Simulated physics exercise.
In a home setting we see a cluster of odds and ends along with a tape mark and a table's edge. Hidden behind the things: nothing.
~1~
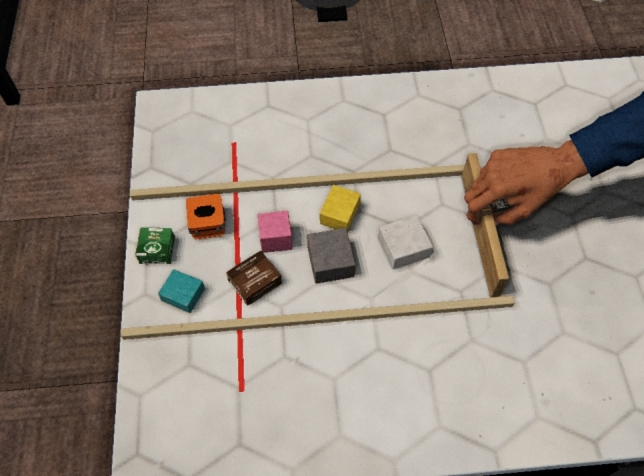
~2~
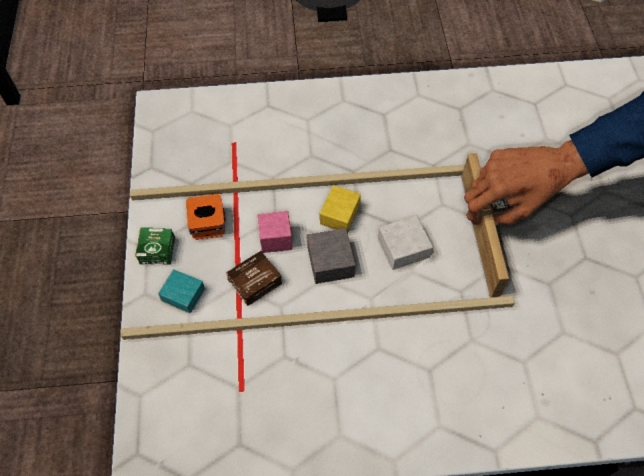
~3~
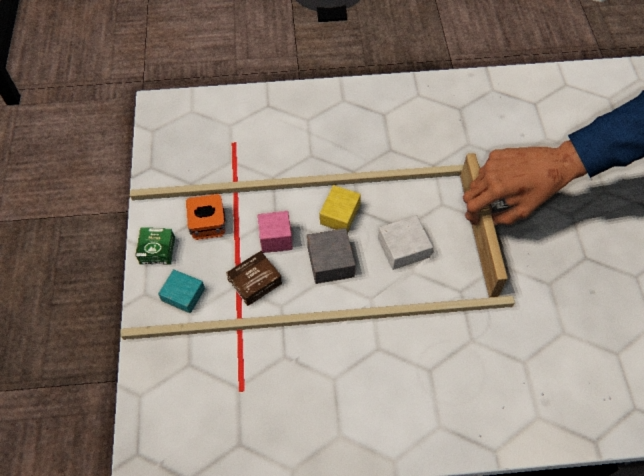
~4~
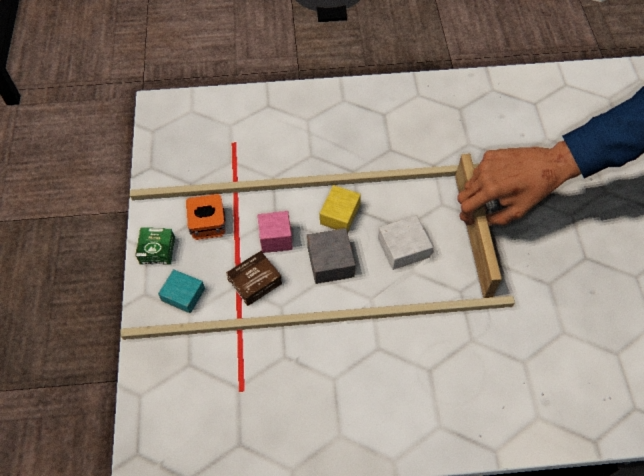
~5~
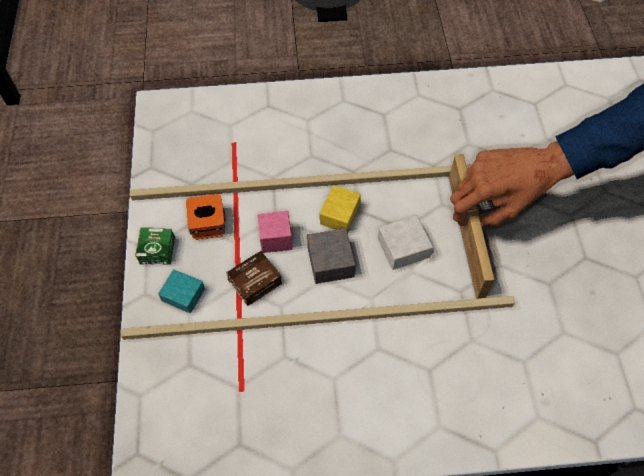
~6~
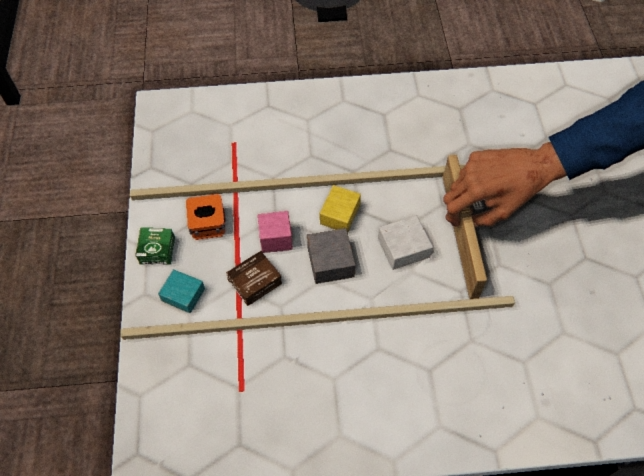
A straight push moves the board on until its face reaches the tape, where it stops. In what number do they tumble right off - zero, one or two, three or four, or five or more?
One or two tumble off.
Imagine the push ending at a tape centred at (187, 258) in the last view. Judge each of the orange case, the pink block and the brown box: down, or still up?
Okay, the orange case plunges, the pink block sits tight, and the brown box plunges.
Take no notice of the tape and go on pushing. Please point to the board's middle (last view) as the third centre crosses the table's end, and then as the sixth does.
First about (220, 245), next about (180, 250).
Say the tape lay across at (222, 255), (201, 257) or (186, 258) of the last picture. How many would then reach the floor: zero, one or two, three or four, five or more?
Taking the tapes one after another, the count is either one or two, then 3 or 4, then 3 or 4.
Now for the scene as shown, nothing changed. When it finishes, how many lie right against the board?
So the total is 2.
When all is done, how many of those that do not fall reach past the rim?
The number would be 2.
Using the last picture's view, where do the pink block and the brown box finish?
About (182, 229), and the other about (132, 284).
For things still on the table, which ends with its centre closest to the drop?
It would be the brown box, I'd say.
Early on, none off yet; green box at rest near (156, 246); turquoise block at rest near (182, 291); orange case at rest near (206, 217).
Finally, the number that fall off is one or two; lost, turquoise block.
